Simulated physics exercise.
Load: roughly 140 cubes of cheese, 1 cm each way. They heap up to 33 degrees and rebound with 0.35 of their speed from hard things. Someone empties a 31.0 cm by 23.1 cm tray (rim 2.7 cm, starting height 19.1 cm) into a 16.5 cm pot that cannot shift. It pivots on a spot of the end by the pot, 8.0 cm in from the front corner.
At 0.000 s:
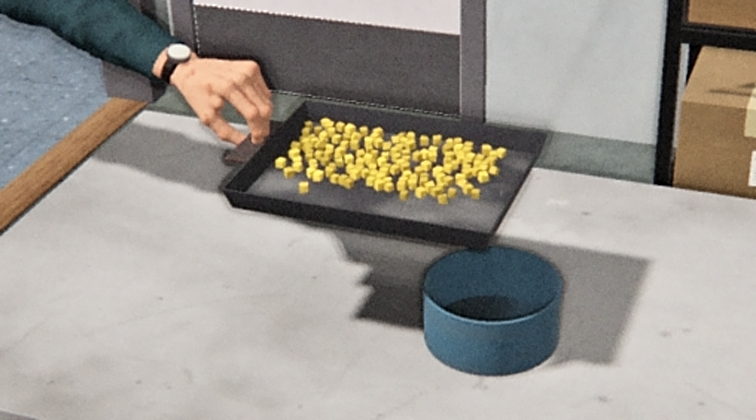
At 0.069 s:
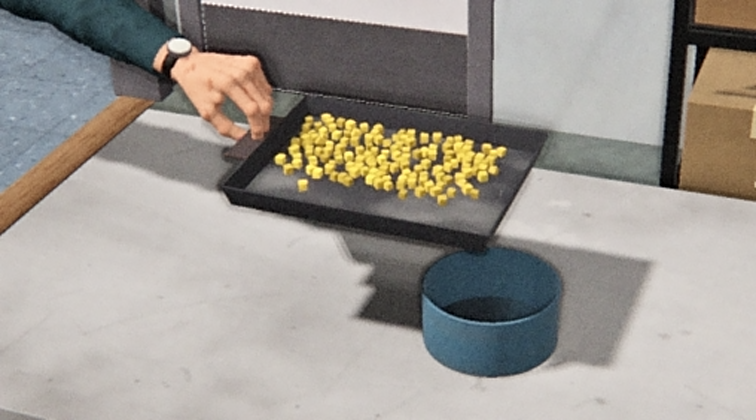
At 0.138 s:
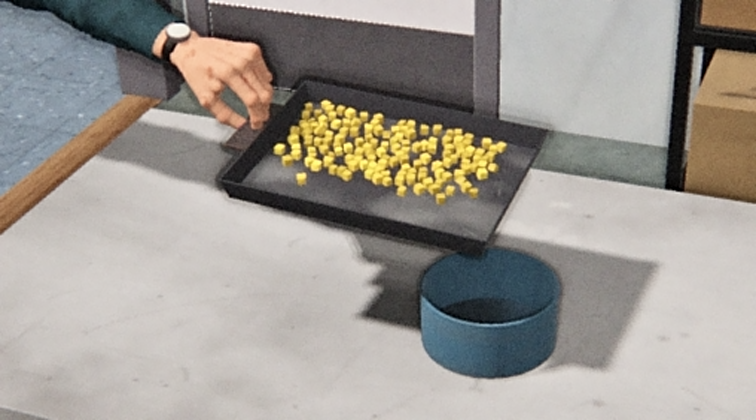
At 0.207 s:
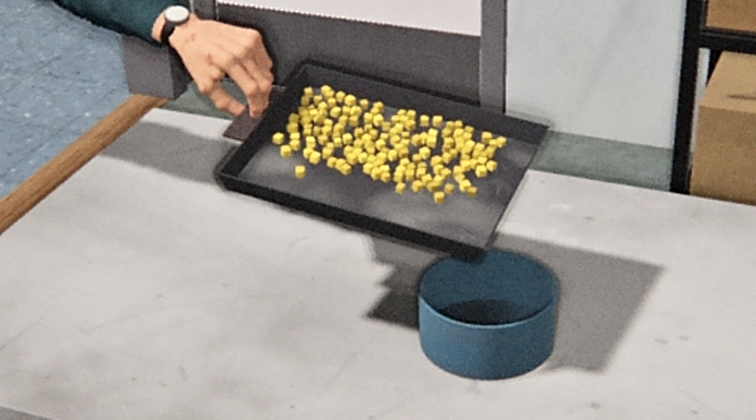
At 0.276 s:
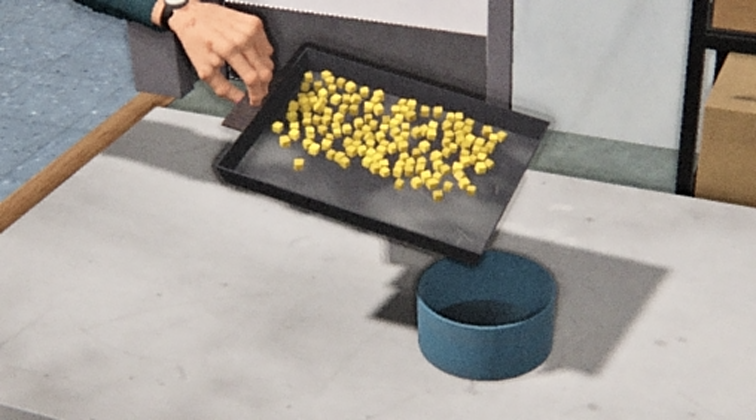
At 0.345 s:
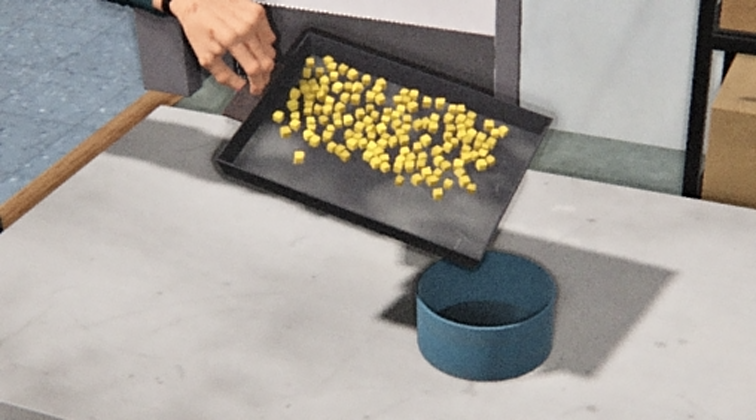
A dark tray of small yellow cubes tilts down toward a blue pot as a hand lifts its left end.
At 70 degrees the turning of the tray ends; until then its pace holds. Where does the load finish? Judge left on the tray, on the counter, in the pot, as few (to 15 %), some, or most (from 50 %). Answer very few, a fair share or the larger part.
Tray a fair share, counter the larger part, pot very few.
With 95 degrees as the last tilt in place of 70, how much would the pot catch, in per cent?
Then about 5 per cent.
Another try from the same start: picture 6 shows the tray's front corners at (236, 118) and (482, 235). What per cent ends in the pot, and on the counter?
Pot 0, counter 25.
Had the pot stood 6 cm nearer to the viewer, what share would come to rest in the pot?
It would be near 30 per cent.
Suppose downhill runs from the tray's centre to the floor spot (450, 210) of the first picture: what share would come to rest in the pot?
About 0 per cent.
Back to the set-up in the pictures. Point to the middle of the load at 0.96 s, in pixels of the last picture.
Near (453, 248).
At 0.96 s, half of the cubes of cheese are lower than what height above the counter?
About 18 cm.
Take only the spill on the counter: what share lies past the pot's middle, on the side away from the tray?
About 90 per cent.
After 0.72 s, tilt 44 degrees; the tray holds 100 %, the pot 0 %.
After 0.96 s, tilt 60 degrees; the tray holds 90 %, the pot 0 %.
Then, at 1.32 s, tilt 70 degrees; the tray holds 35 %, the pot 0 %.
By 2.5 s all is still; tray 35 %, counter 65 %, pot 0 %.
